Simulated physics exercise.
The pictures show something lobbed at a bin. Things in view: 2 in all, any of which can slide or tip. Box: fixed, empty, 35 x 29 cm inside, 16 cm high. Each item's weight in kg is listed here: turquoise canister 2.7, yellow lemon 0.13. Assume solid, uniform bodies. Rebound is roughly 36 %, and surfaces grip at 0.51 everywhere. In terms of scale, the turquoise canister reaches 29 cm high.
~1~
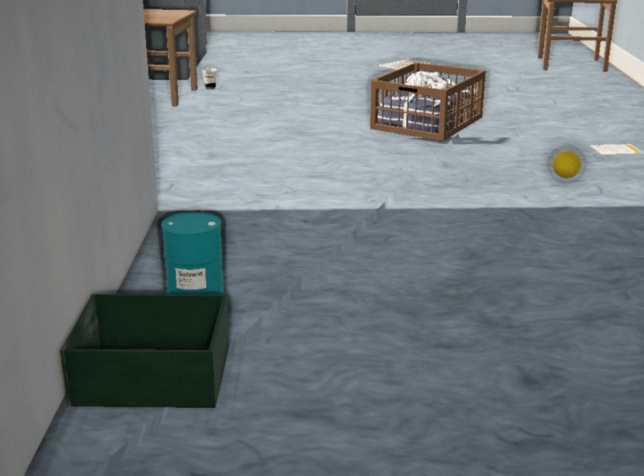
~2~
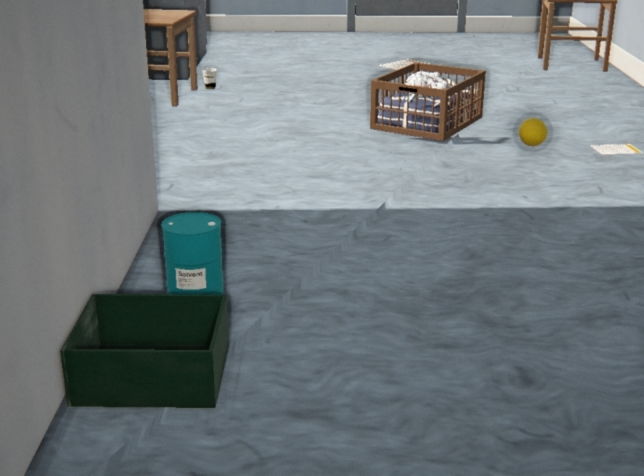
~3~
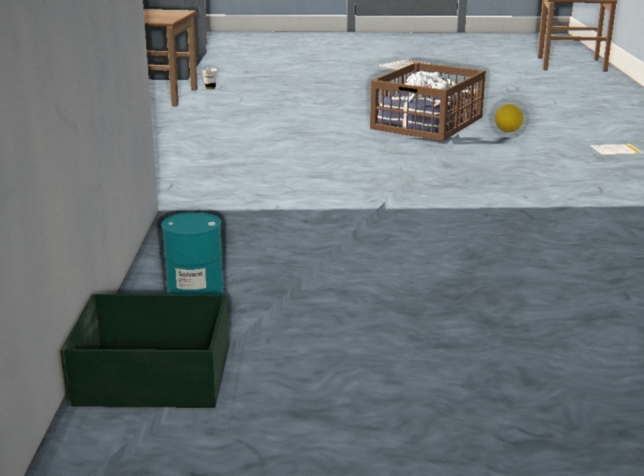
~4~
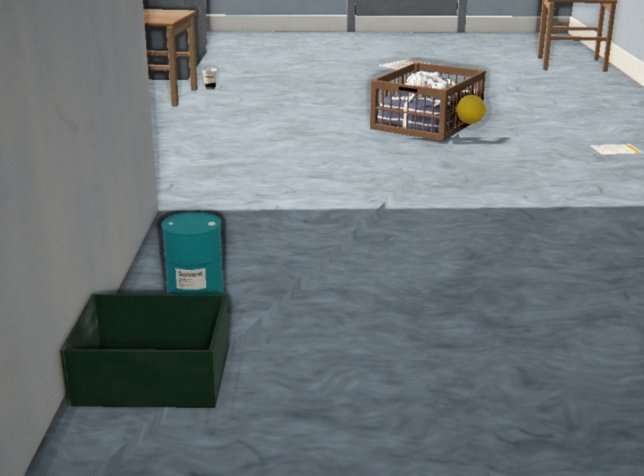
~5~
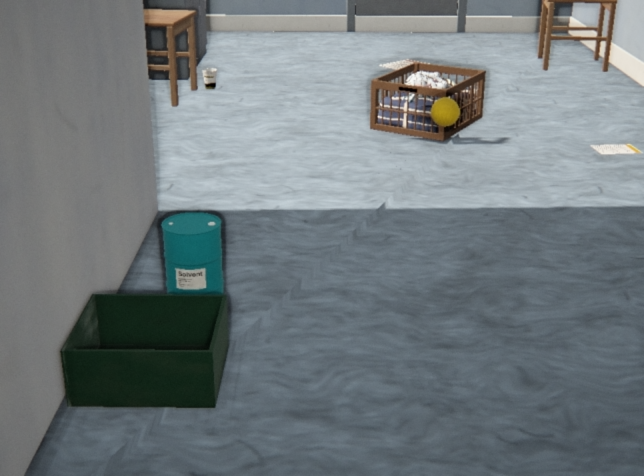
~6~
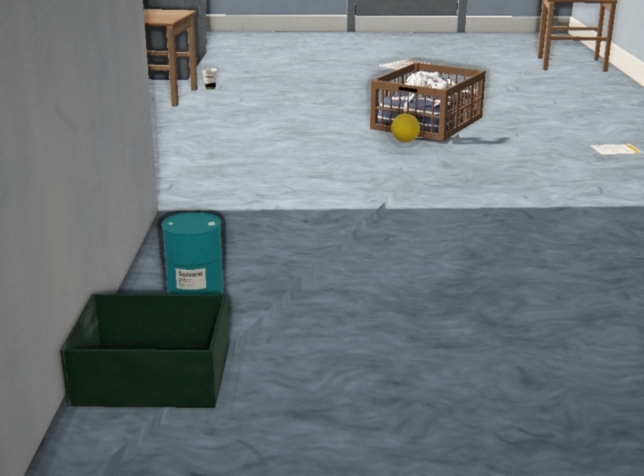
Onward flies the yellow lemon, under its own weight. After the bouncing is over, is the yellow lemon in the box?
It rests clear of the box.
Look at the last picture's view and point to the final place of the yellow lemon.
At about (505, 392).
Then, 0.20 s on from there, 35 cm from the box's middle; yellow lemon near (277, 280).
Then, 0.40 s on from there, lemon outside, 38 cm from the box's middle; yellow lemon near (291, 366).
Then, 0.60 s on from there, lemon outside, 62 cm from the box's middle; yellow lemon near (386, 387).
Then, 1.00 s on from there, lemon outside, 83 cm from the box's middle; yellow lemon near (469, 391).
In the end, lemon outside, 92 cm from the box's middle; turquoise canister under 10 cm from the start. At the end, from the last picture's camera, yellow lemon near (505, 392).
